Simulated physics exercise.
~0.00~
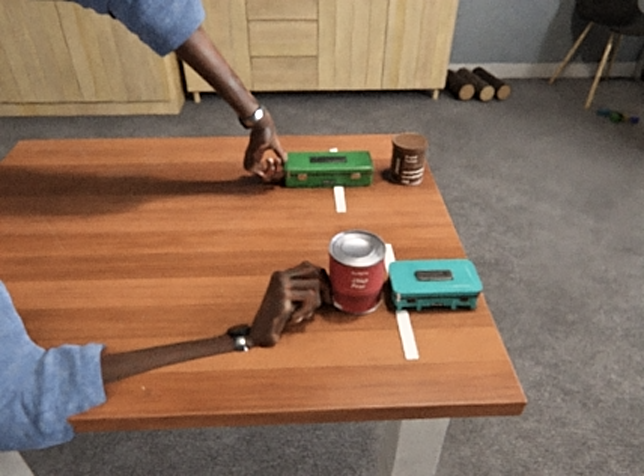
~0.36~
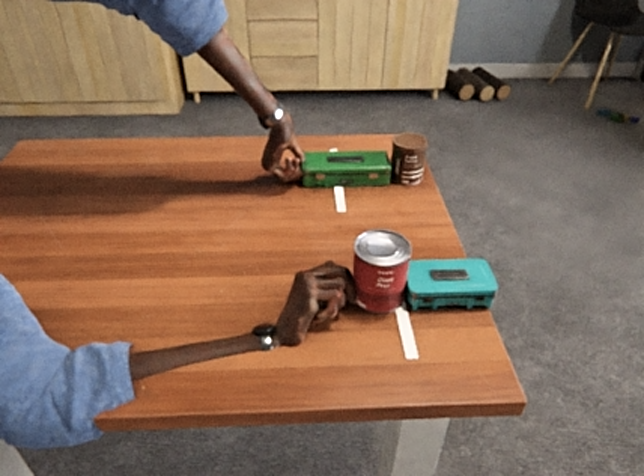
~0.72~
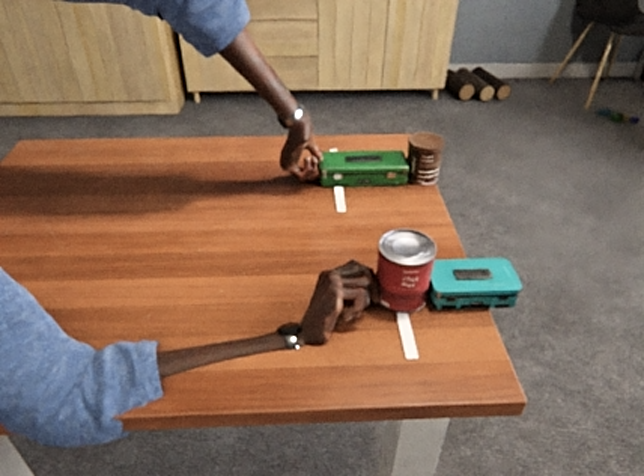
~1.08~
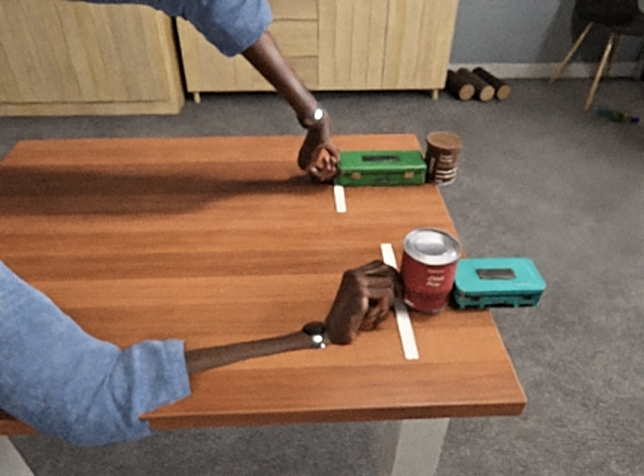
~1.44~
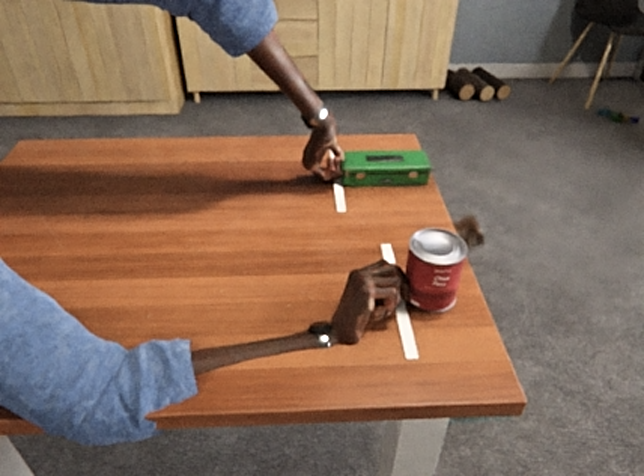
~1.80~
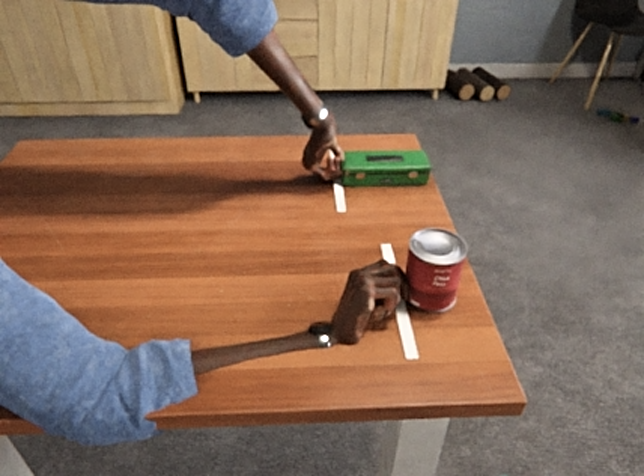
A person's two hands pushed a green case and a red pot rightward along a wooden table, shoving a brown pot and a turquoise case over the edge until both fell off, while the green case and red pot stayed on top.
